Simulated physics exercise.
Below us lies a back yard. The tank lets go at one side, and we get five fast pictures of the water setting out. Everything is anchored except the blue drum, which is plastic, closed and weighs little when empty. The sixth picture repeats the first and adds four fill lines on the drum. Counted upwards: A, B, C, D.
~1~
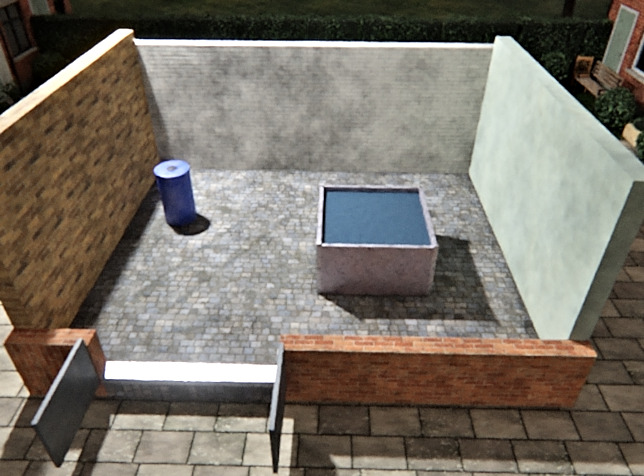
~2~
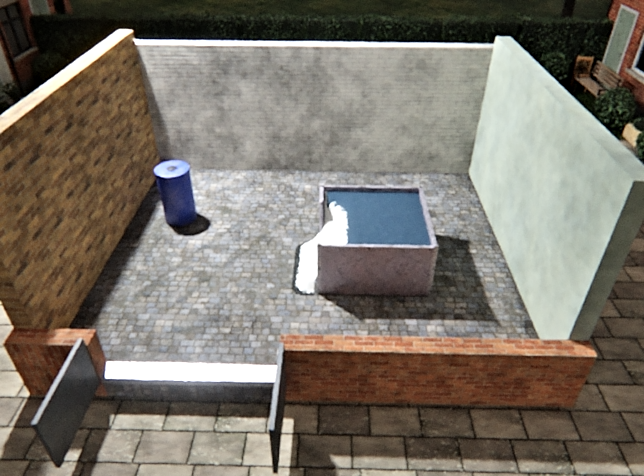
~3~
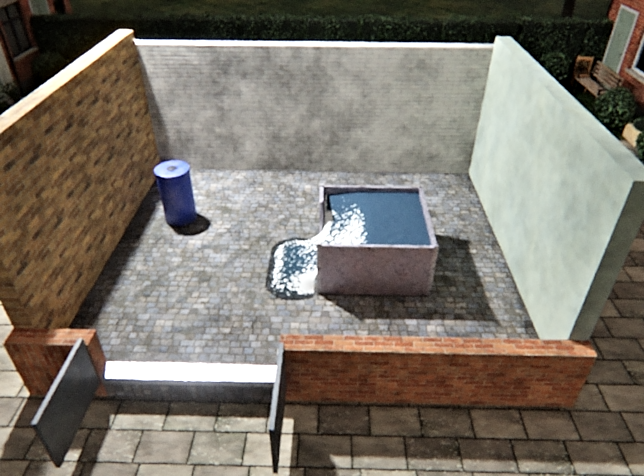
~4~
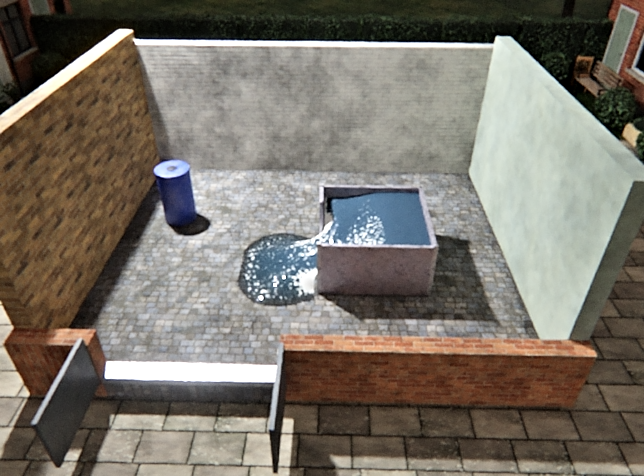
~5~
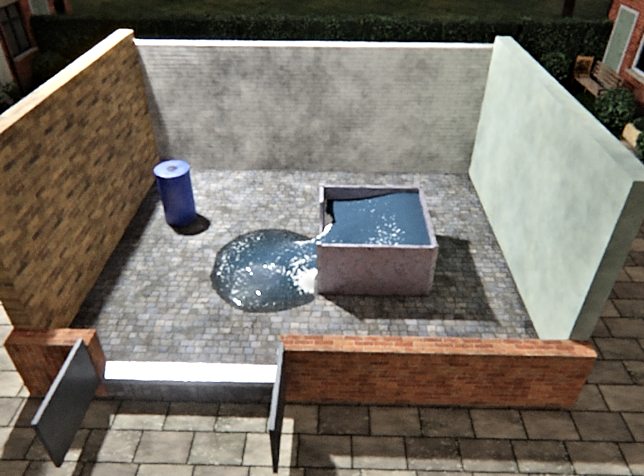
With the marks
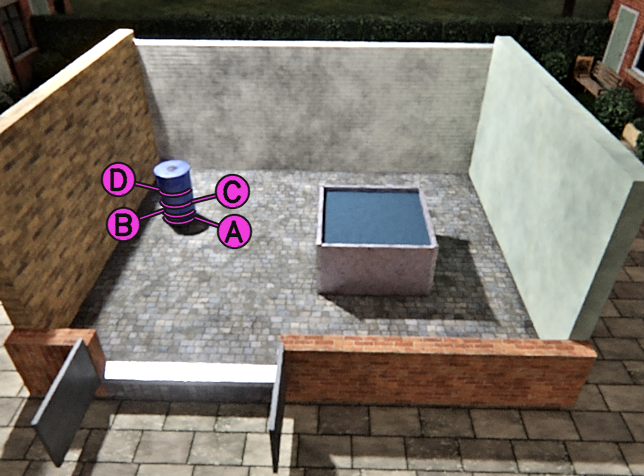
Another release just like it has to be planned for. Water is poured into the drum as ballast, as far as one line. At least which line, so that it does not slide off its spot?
The answer is level B.
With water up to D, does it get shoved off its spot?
No.
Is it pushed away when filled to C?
No, that is safe.
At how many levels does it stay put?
Three.
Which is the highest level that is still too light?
Level A.
On the marked copy, A at (177, 223); B at (175, 216); C at (173, 207); D at (171, 195); from the bottom up A, B, C, D.
If A is chosen, it is pushed about 4 times its own width away.
If B is chosen, it shifts by a finger or two and stays.
If C is chosen, it does not move.
If D is chosen, it does not move.
